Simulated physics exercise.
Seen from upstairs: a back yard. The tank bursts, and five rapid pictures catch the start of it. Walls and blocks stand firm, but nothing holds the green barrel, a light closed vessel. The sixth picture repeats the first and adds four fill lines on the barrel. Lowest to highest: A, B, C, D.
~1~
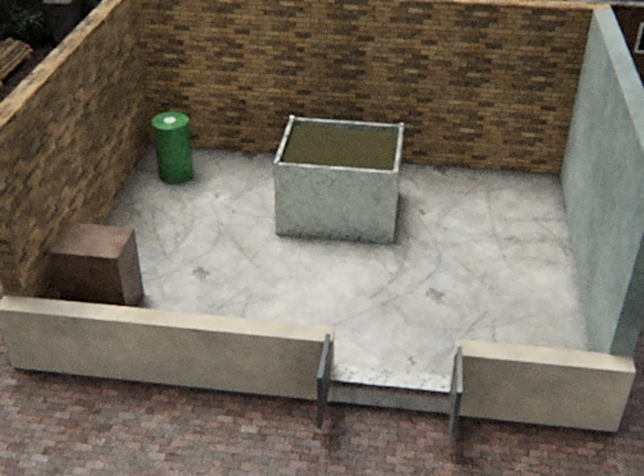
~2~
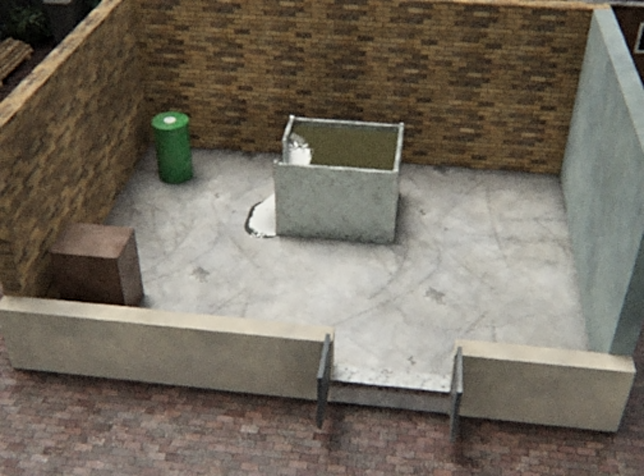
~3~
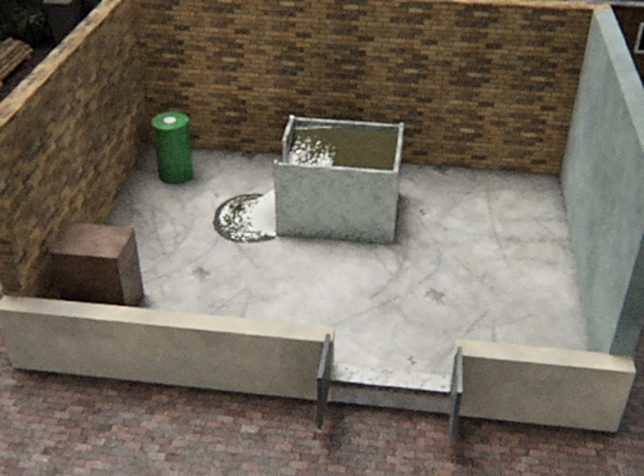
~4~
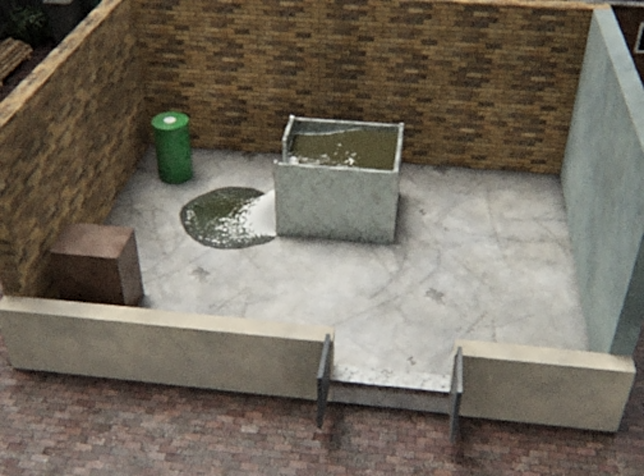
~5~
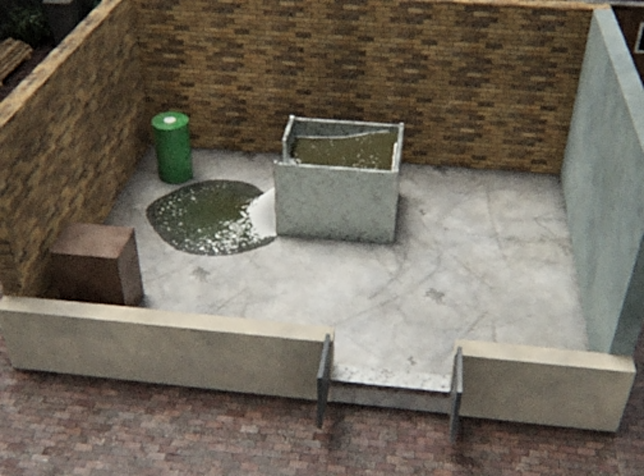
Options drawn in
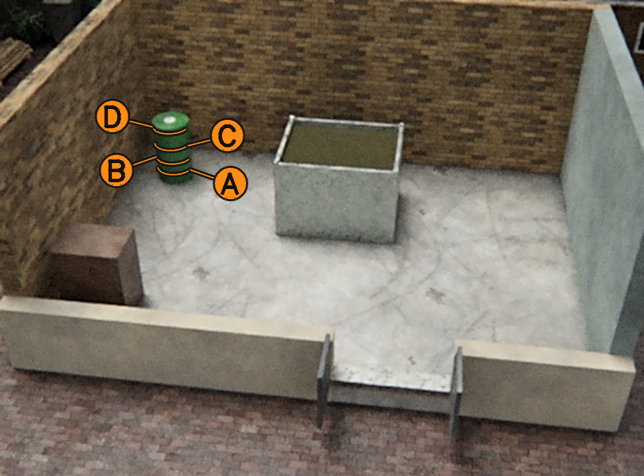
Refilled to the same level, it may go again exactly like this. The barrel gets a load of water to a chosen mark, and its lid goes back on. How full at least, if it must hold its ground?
Take B.
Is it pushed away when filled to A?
Yes.
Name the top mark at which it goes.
The answer is A.
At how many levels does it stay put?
Three of them.
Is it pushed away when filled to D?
No, not at all.
On the marked copy, A at (170, 174); B at (169, 164); C at (167, 150); D at (165, 133); from the bottom up A, B, C, D.
With A, it is pushed about twice its own width away.
With B, it does not move.
With C, it does not move.
With D, it does not move.
